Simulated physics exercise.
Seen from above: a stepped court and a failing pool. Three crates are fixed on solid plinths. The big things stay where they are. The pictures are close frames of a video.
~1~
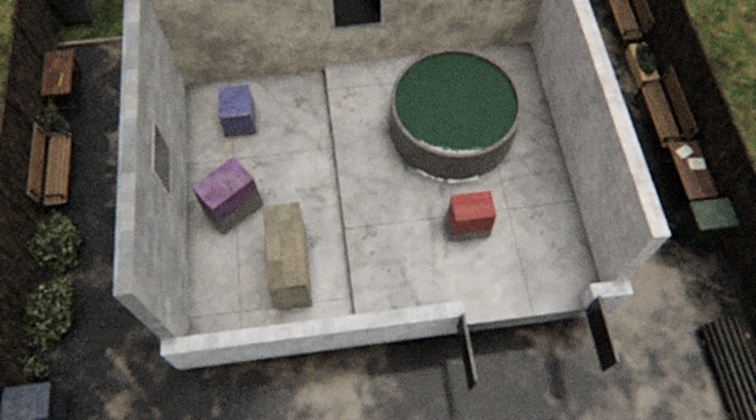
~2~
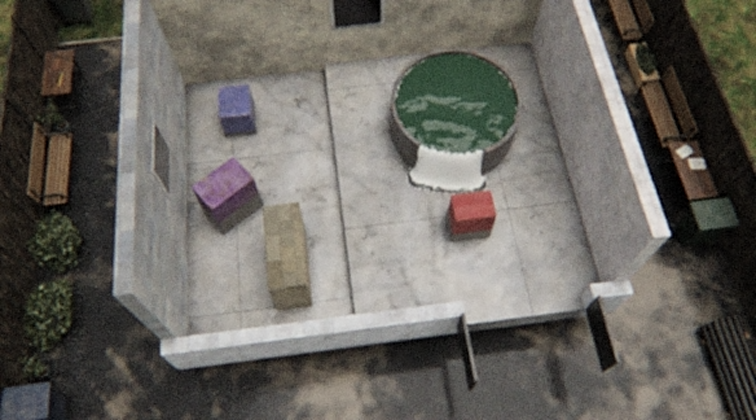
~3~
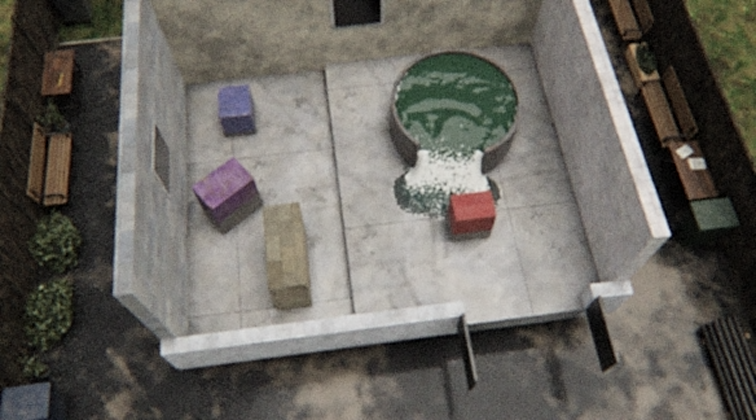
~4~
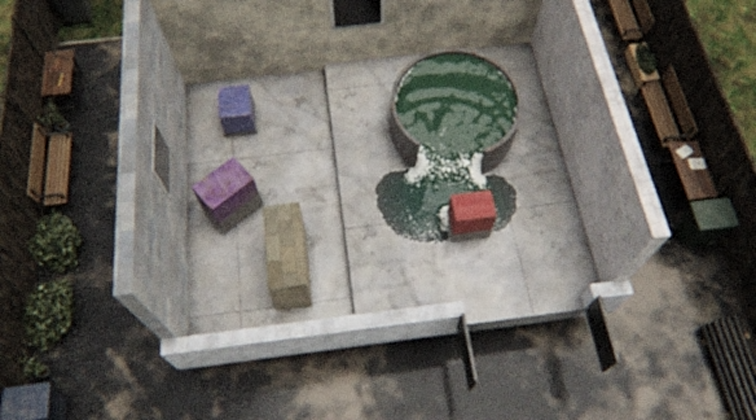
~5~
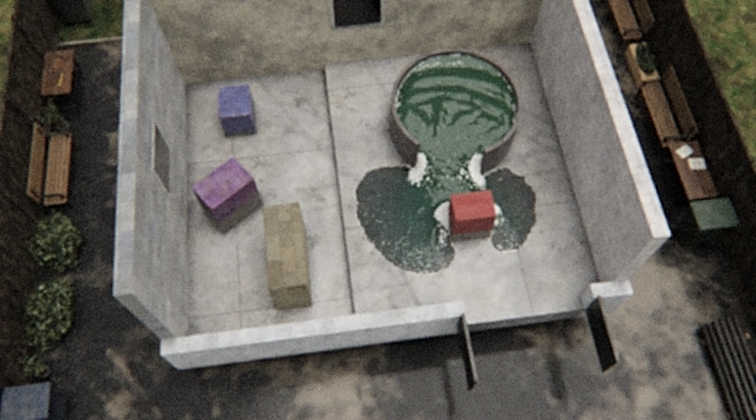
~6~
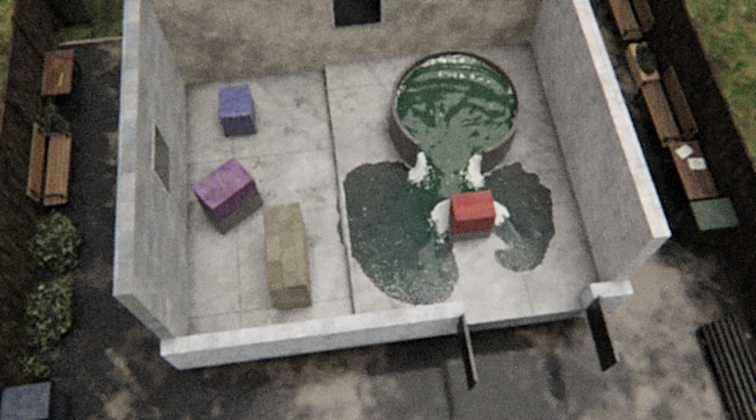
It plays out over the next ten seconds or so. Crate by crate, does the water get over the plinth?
One by one: The purple crate stays dry; the blue crate gets wet; the red crate gets wet.
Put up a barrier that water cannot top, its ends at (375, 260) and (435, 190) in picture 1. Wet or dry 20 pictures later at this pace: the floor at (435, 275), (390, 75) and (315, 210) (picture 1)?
One after the other: Wet, not flooded, awash.
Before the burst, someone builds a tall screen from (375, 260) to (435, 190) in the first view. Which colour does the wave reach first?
First comes the red-painted one.
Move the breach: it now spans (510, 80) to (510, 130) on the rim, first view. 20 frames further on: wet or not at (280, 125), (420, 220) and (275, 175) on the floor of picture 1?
One after the other: Under water, no water, clear.
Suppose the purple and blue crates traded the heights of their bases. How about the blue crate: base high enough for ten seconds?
Then: Blue crate escapes it.
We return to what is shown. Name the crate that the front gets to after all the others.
The blue one.
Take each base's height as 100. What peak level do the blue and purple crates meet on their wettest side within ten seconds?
Roughly 170 per cent, then 40 per cent.
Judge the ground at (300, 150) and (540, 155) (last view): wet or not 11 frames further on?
In turn: Free of water, covered.
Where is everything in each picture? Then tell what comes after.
The round pool at (456, 103) is whole and still, in the first frame.
The front is at (483, 179), out from the gap at (448, 170), in the second frame.
The front is at (401, 201), out from the gap at (448, 171), in the third frame.
The front is at (395, 226), out from the gap at (448, 172), in the fourth frame.
The front is at (401, 263), out from the gap at (448, 172), in the fifth frame.
Water pours out at (448, 171) and has run to (417, 302), in the sixth frame.
A moment on, water covers 35 % of the floor; the purple crate not reached, the blue crate not reached, the red crate water round its plinth.
Next, water covers 45 % of the floor; the purple crate water round its plinth, the blue crate not reached, the red crate water round its plinth.
Then, water covers 70 % of the floor; the purple crate water round its plinth, the blue crate water round its plinth, the red crate water round its plinth.
Later, water covers 90 % of the floor; the purple crate water round its plinth, the blue crate water round its plinth, the red crate water round its plinth.
In the end, water covers 95 % of the floor; the purple crate stayed above the water, the blue crate was topped, the red crate was topped.
